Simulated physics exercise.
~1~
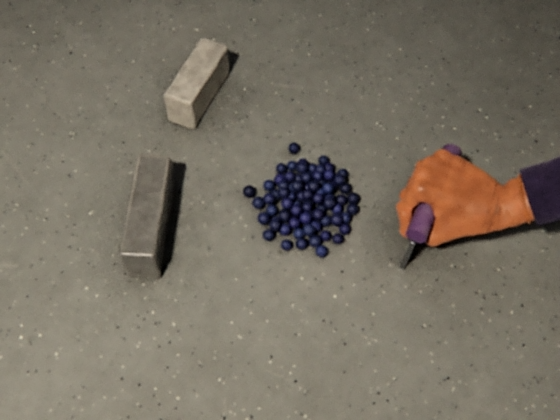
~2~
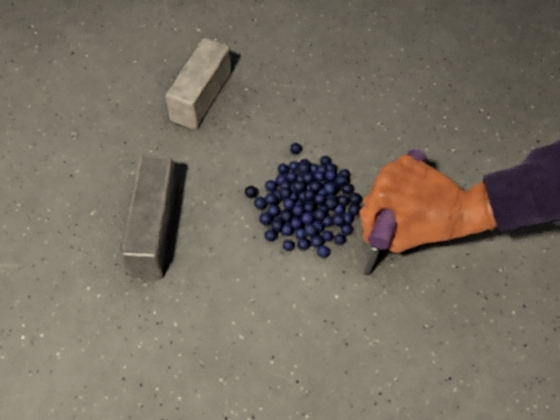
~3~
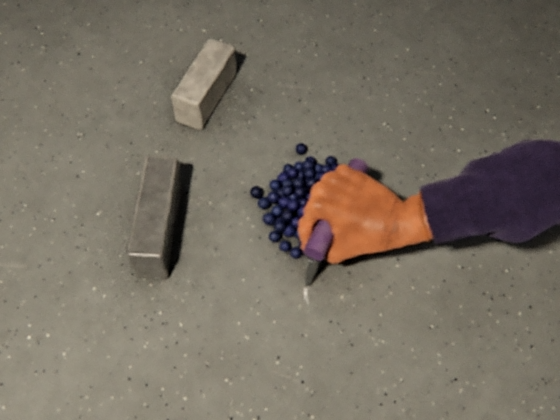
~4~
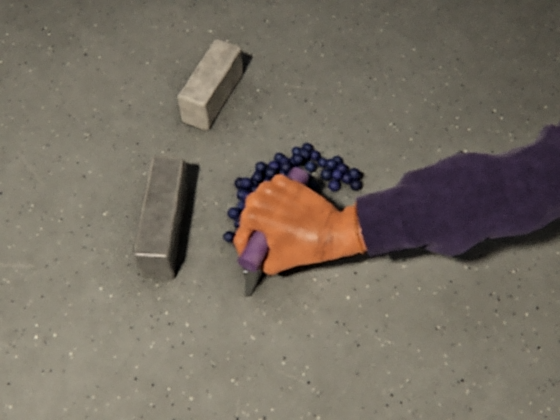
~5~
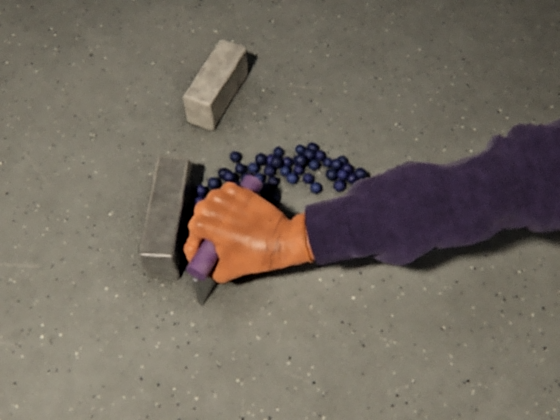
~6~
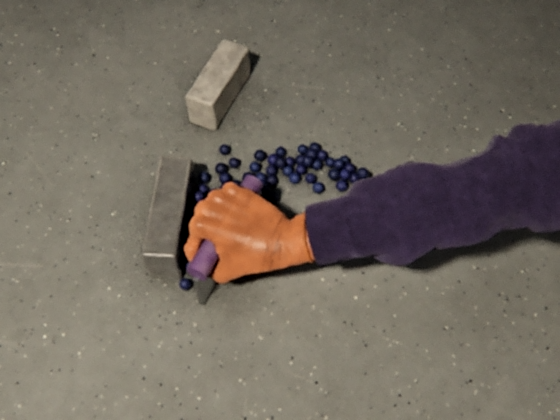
Orange-gloved hand sweeping a scraper leftwards through a pile of blueberries, stopping beside the nearer block with berries strewn behind.
